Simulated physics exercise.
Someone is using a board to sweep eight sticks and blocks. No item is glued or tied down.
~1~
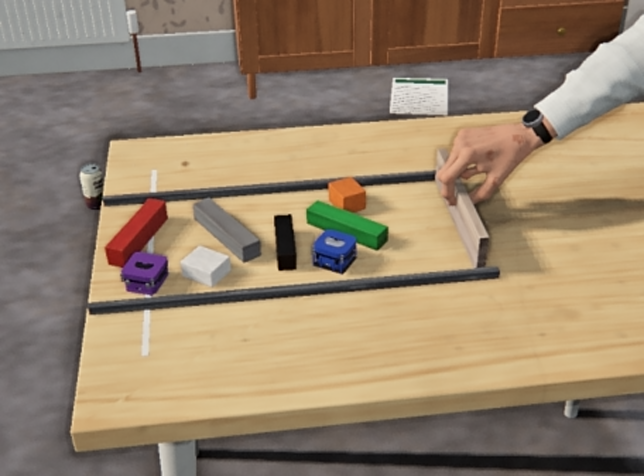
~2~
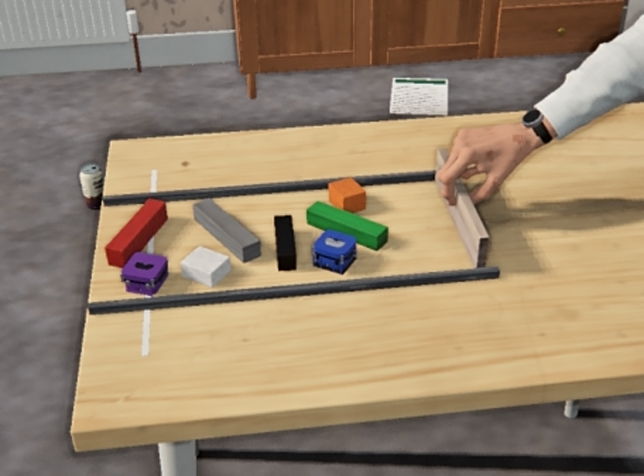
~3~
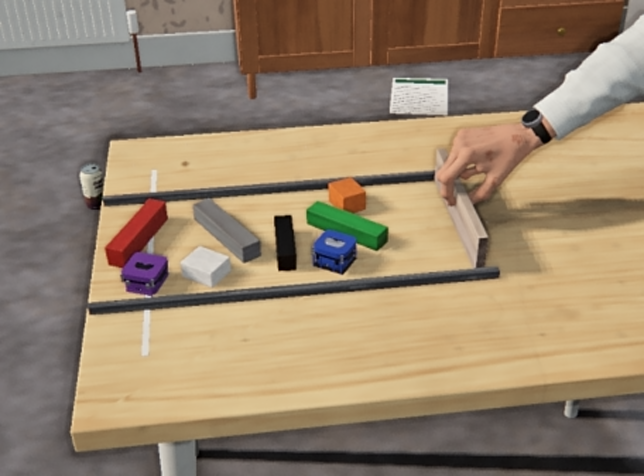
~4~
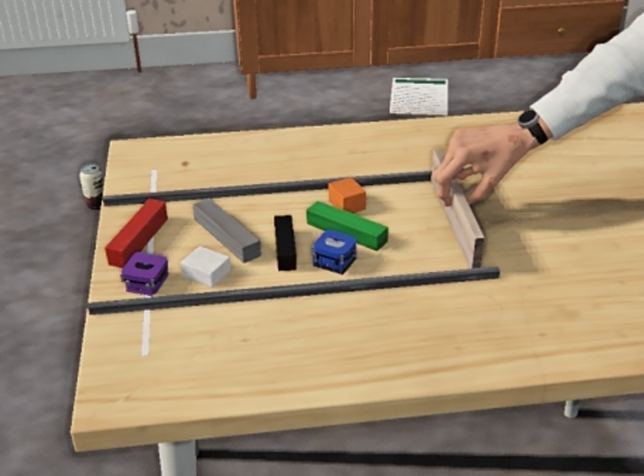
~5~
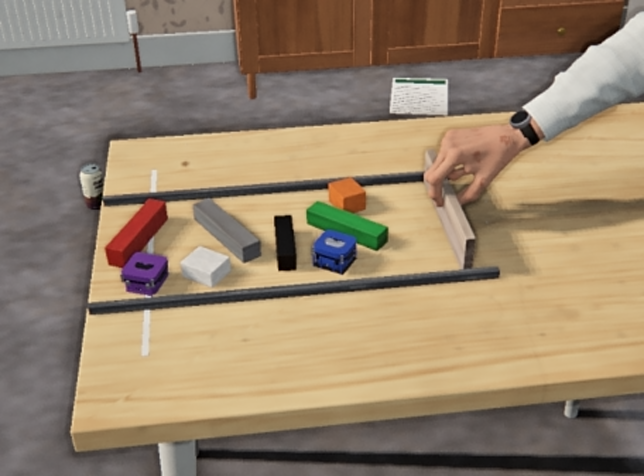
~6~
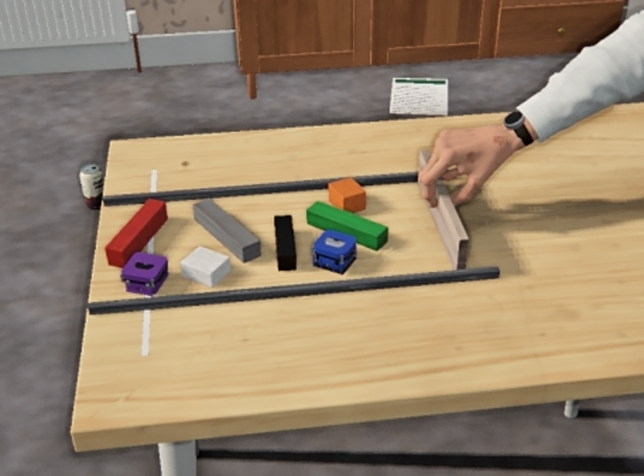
On a wooden table, a hand slides an upright board slightly left between dark rails toward eight motionless coloured sticks and blocks.
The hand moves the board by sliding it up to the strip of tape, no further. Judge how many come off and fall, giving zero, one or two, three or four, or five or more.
The count of pieces that drop is three or four, then.
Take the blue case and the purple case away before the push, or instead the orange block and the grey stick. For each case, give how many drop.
Tally of falls: 2 for the first try, 2 for the second.
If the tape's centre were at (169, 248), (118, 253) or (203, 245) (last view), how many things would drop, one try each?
Respectively, 2, 6 and 0.
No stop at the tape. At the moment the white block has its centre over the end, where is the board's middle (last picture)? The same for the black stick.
For the white block, about (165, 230); for the black stick, about (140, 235).
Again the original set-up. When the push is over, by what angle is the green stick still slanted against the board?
Near 25 degrees.
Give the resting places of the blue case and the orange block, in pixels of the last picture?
Blue case: About (129, 280); orange block: About (138, 211).
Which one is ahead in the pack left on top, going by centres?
It's the black stick that is foremost.
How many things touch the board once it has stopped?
The number is 3.
Soon after, none off yet; red bar at rest near (138, 233); purple case at rest near (146, 275); white block at rest near (206, 267).
In the end, the number that fall off is three or four; gone, grey stick, white block, purple case and red bar.
